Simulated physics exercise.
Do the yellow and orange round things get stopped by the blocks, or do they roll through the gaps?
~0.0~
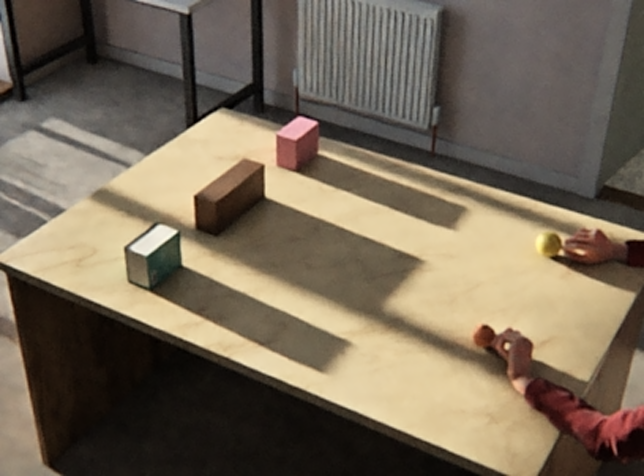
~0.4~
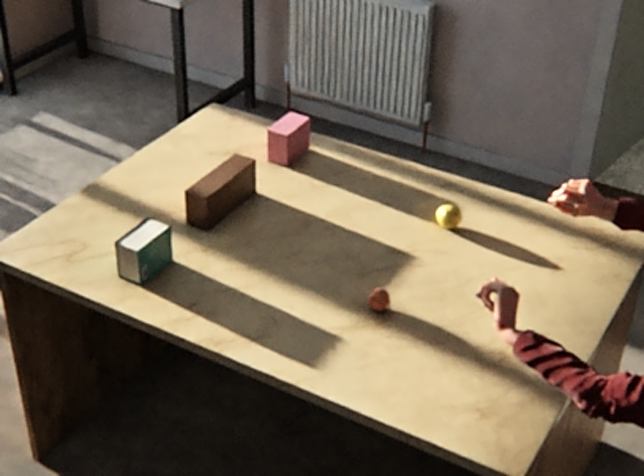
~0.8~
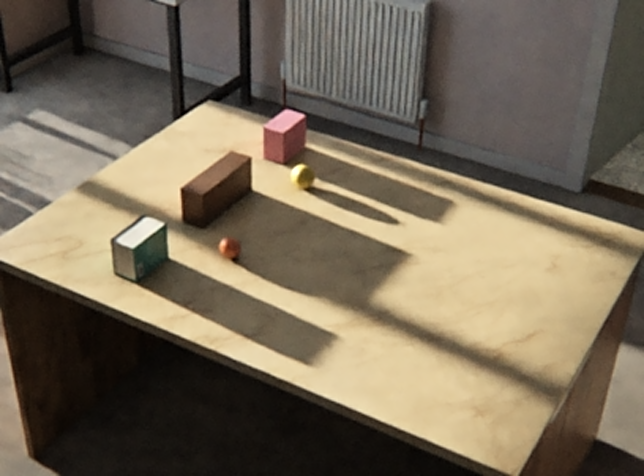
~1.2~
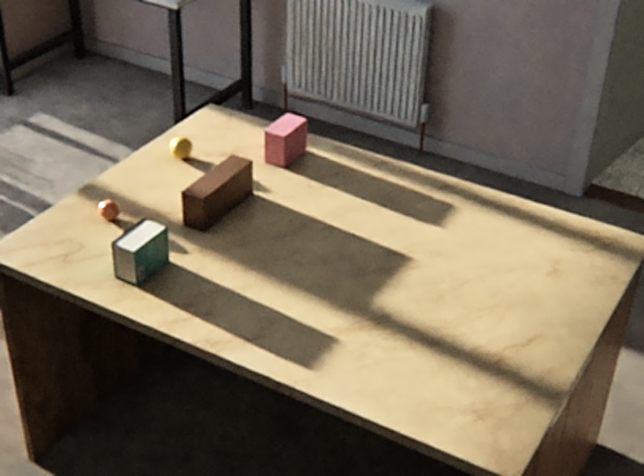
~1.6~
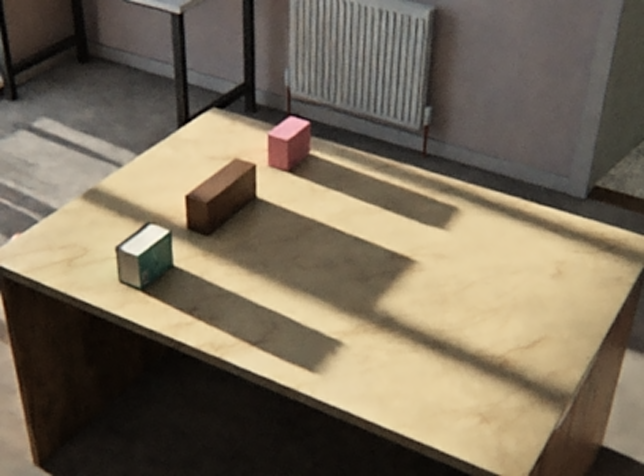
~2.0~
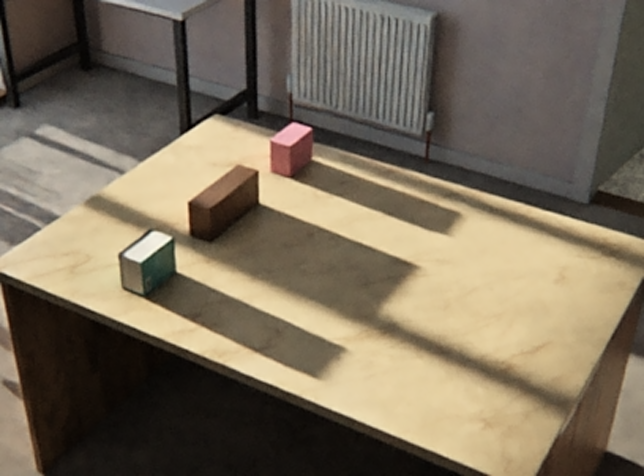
Both roll through. The yellow one passes between the pink and brown blocks, and the orange one passes between the brown and turquoise ones.
